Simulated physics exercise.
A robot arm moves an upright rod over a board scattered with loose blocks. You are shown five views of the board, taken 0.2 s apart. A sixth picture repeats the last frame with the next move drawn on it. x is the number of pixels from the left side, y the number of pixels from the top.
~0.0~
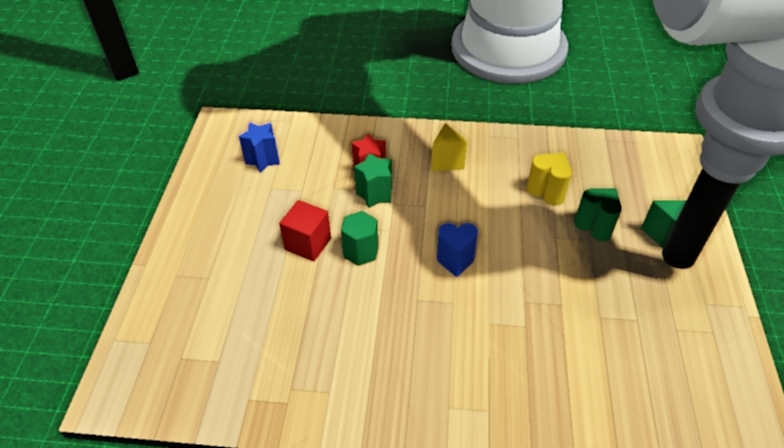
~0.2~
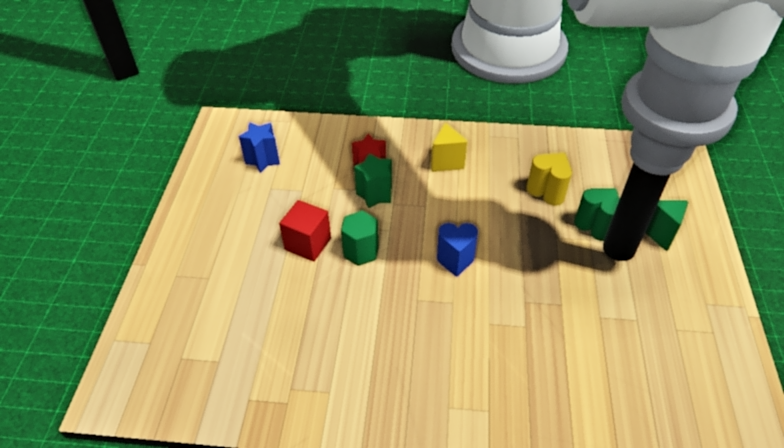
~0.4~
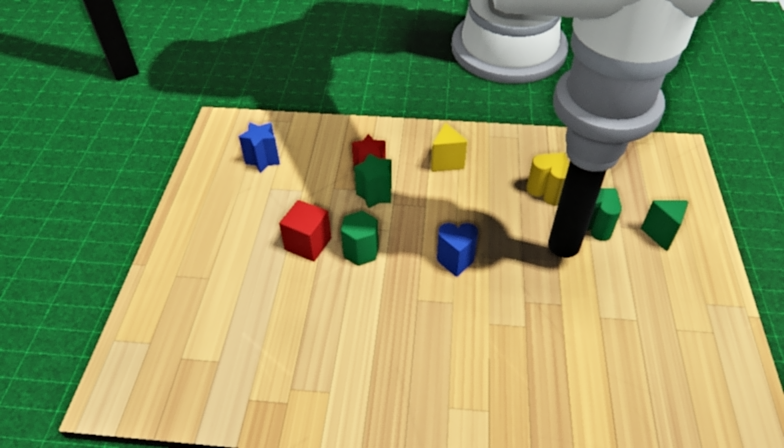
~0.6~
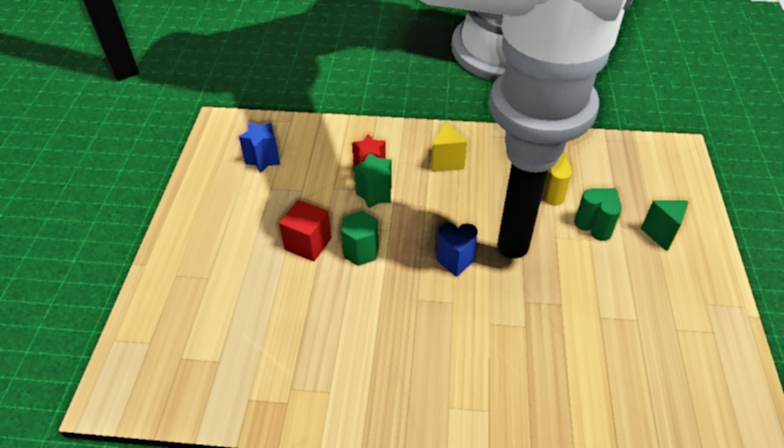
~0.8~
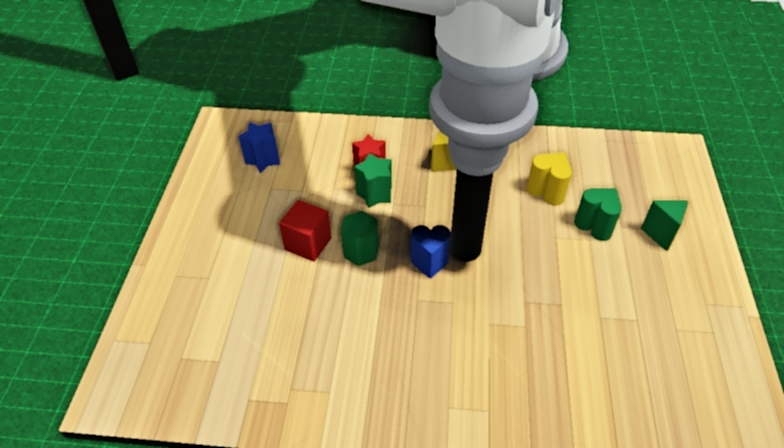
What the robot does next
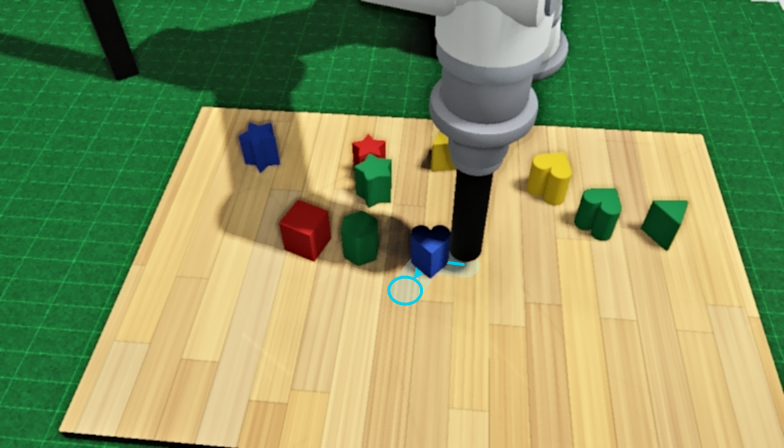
A robot arm swept its upright black rod leftward across a wooden board of scattered colored blocks, then nudged the blue heart block a little left toward the green six-sided one.
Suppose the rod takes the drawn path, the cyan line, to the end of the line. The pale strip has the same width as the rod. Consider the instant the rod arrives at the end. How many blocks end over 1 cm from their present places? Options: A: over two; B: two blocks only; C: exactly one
It's C.
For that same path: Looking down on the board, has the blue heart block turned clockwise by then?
I'd say yes.
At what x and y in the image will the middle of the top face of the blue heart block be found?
My prediction: (371, 252).
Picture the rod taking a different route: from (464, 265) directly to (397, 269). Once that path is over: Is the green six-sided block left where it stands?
No.
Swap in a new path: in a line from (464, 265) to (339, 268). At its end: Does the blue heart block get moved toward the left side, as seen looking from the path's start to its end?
It seems so.
Path on the board, from (464, 265) by way of (438, 261) and (419, 272) to (405, 290).
What follows on the original path. Halfway along, rod at (427, 249); blue heart block at (393, 239), turned 15° anticlockwise.
At the end, rod at (405, 276); green six-sided block at (354, 224), turned 15° clockwise; blue heart block at (371, 252), turned 35° clockwise.
